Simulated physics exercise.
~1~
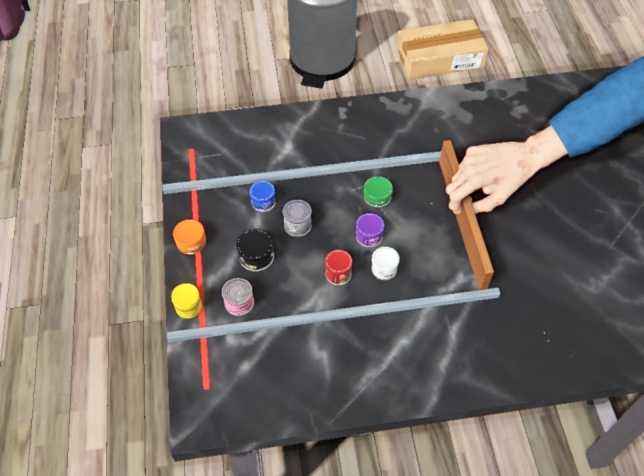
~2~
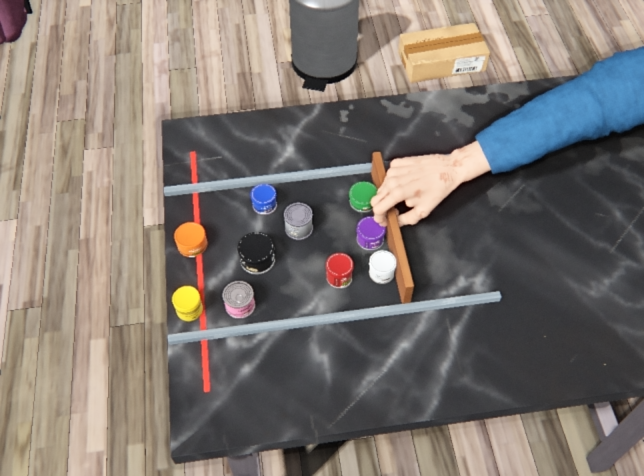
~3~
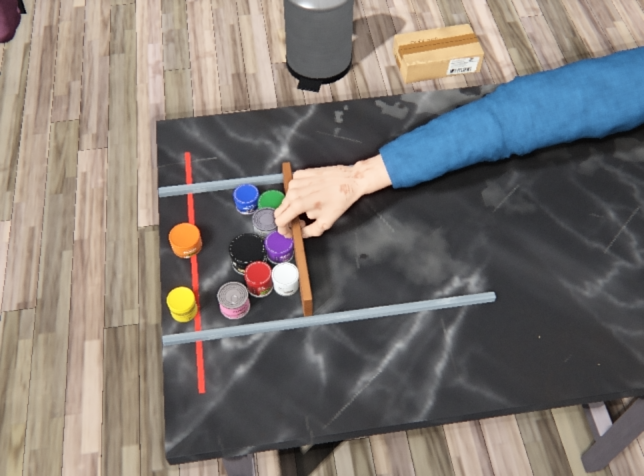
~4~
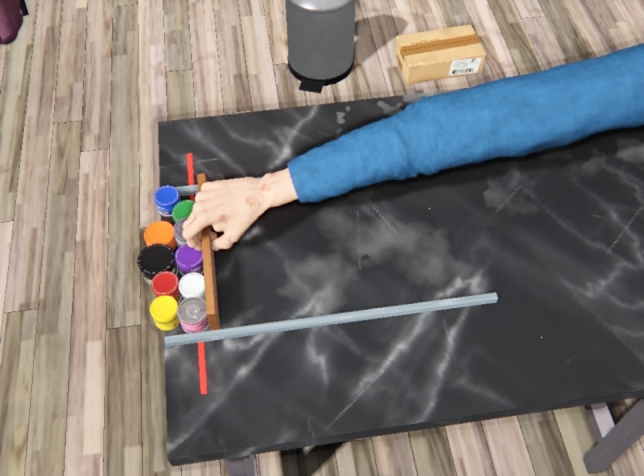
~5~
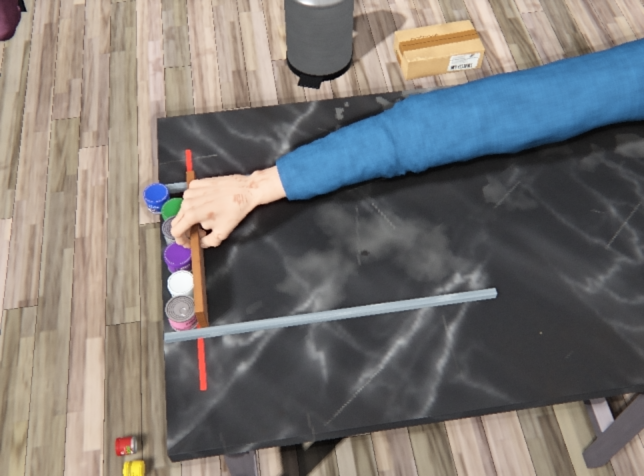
In this clip, a hand slides an upright wooden board leftward between two rails on a dark marbled table, gathering small colourful pots and pushing them towards the edge. The board stops at the red tape, with the red, black, orange and yellow containers fallen and others still on the table.
